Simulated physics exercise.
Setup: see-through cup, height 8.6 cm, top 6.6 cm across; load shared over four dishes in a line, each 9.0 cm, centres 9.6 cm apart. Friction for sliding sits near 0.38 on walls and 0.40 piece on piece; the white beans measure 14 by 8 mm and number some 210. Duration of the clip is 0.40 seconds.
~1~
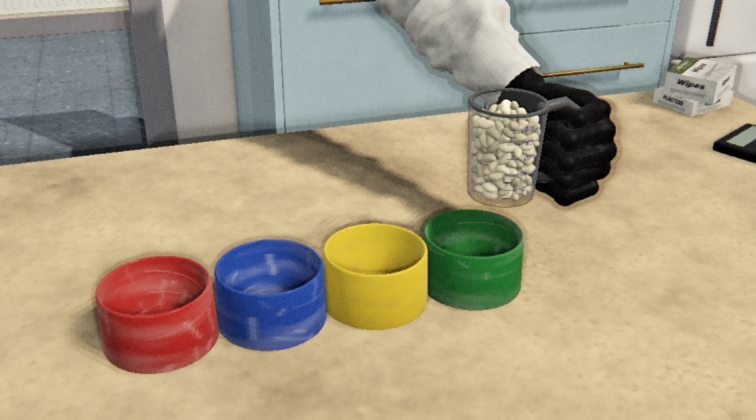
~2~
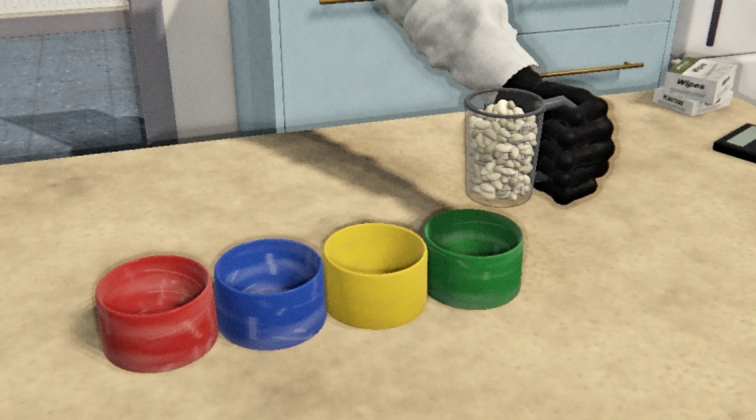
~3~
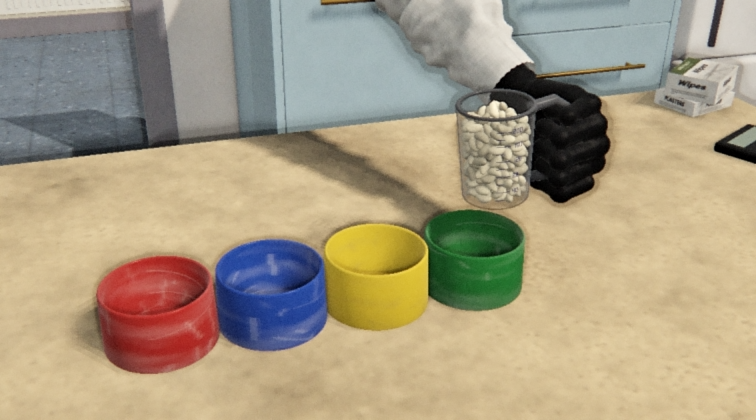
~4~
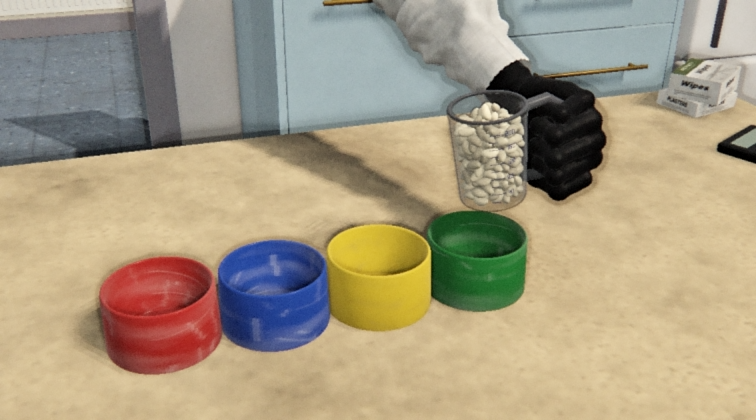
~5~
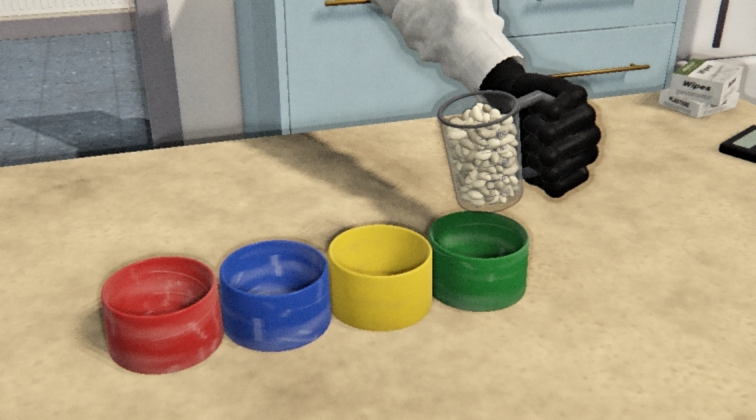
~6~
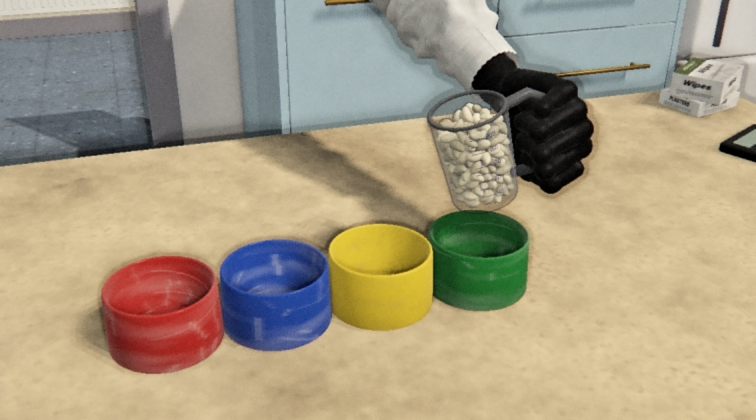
On a countertop, a black-gloved hand slowly tilts a clear cup of white beans left.
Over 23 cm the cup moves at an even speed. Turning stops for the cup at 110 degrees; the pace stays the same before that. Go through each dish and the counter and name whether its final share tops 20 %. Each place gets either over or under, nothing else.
Result: Red: In excess of a fifth; blue: Not in excess of a fifth; green: Not in excess of a fifth; yellow: Not in excess of a fifth; counter: Not in excess of a fifth.
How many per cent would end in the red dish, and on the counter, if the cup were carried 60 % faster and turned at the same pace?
Red: 100; counter: 0.
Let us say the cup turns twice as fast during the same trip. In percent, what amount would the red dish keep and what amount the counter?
Shares: Red at 0; counter at 10.
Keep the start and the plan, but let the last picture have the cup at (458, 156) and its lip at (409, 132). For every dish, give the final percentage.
Red 100; blue 0; green 0; yellow 0.
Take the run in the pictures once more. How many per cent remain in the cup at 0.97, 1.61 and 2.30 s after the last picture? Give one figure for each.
In turn: 100, 100, 30.
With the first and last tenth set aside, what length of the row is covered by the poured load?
About 6 cm.
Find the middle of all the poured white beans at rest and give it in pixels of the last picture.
When it all comes to rest, the middle is near (175, 314).
Then, 0.97 s after the last picture, tilt 59 degrees; cup holds 100 %.
Then, 1.61 s after the last picture, tilt 88 degrees; cup holds 100 %.
Then, 2.30 s after the last picture, tilt 110 degrees; cup holds 30 %, red 60 %, blue 5 %.
In the end, red 90 %, blue 5 %, green 0 %, yellow 0 %, counter 5 %.
